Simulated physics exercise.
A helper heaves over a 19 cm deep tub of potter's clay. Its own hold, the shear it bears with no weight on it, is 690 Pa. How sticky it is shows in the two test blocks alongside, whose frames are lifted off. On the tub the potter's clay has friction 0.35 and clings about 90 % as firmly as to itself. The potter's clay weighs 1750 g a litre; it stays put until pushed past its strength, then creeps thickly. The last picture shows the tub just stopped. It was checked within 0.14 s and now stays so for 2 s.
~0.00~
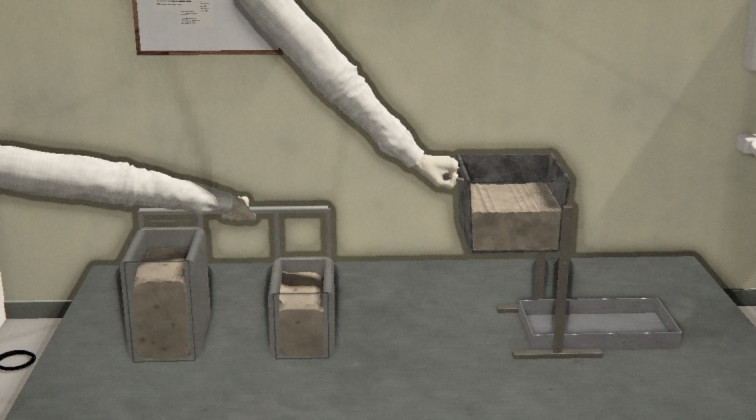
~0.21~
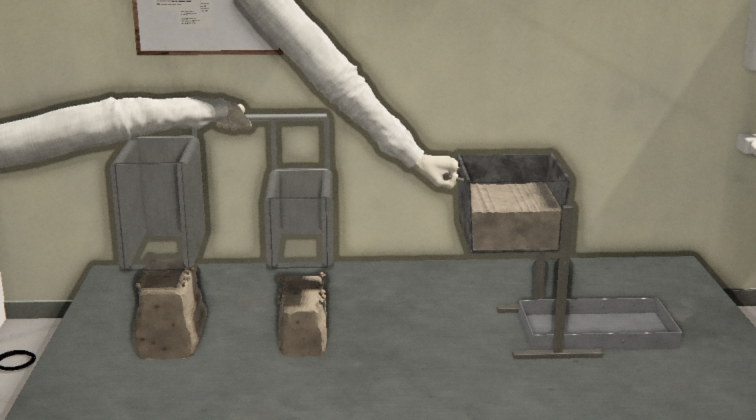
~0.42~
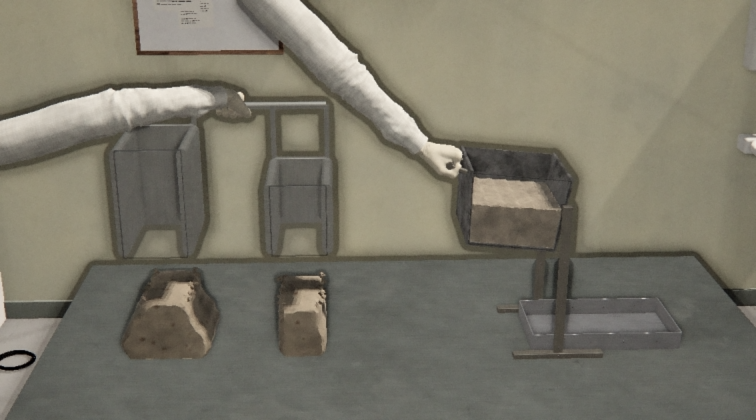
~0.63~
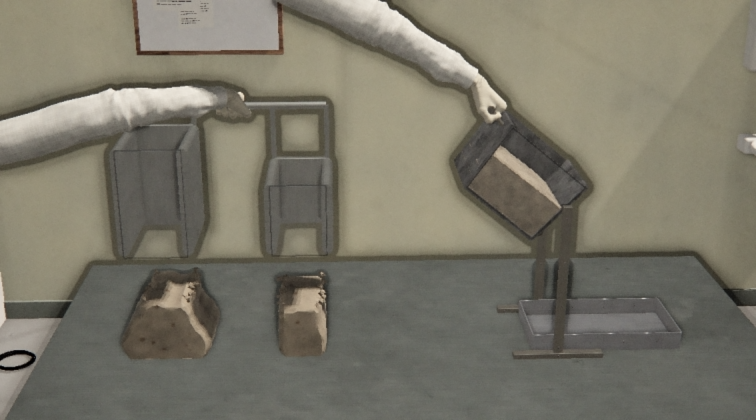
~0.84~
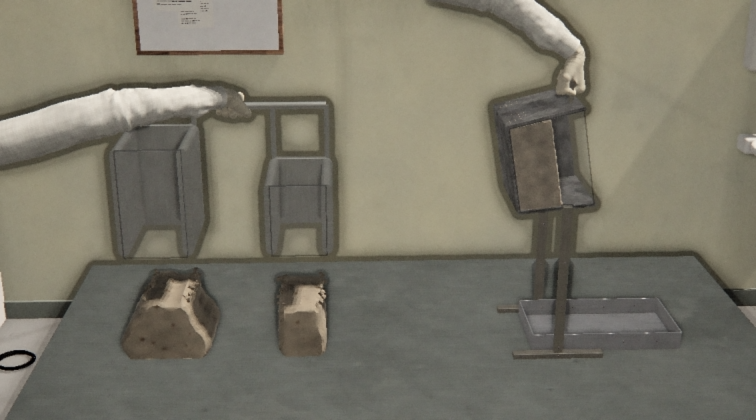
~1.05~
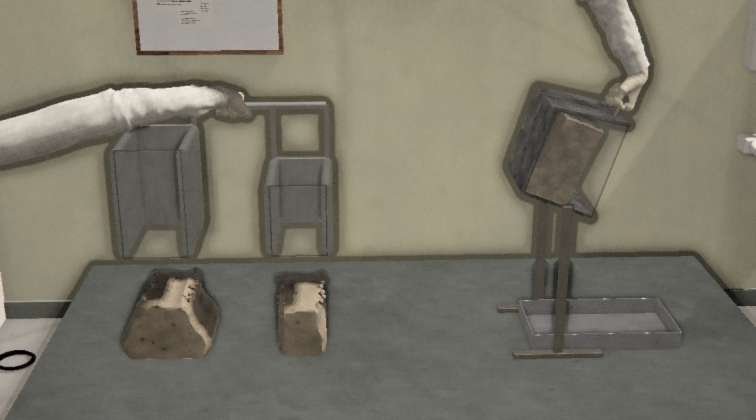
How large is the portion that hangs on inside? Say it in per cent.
The portion that hangs on inside is near 40 %.
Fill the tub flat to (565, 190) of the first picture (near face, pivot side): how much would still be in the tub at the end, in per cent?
Then about 12 %.
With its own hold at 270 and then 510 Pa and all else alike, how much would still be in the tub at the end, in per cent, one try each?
In turn about 25 %, 40 %.
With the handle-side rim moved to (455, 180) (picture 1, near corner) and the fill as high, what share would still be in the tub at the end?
Then about 35 %.
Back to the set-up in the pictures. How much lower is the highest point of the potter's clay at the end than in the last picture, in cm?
About 14 cm.
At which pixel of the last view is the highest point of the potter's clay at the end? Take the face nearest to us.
Around (534, 174).
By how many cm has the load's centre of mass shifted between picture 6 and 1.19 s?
Some 8 cm.
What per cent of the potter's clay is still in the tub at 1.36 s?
About 40 %.
After 1.19 s, the tub is at 107 degrees and holds 88 %.
After 1.36 s, the tub is at 107 degrees and holds 41 %.
After 1.53 s, the tub is at 107 degrees and holds 40 %.
After 1.70 s, the tub is at 107 degrees and holds 40 %.
After 3.05 s, the tub is at 107 degrees and holds 40 %.
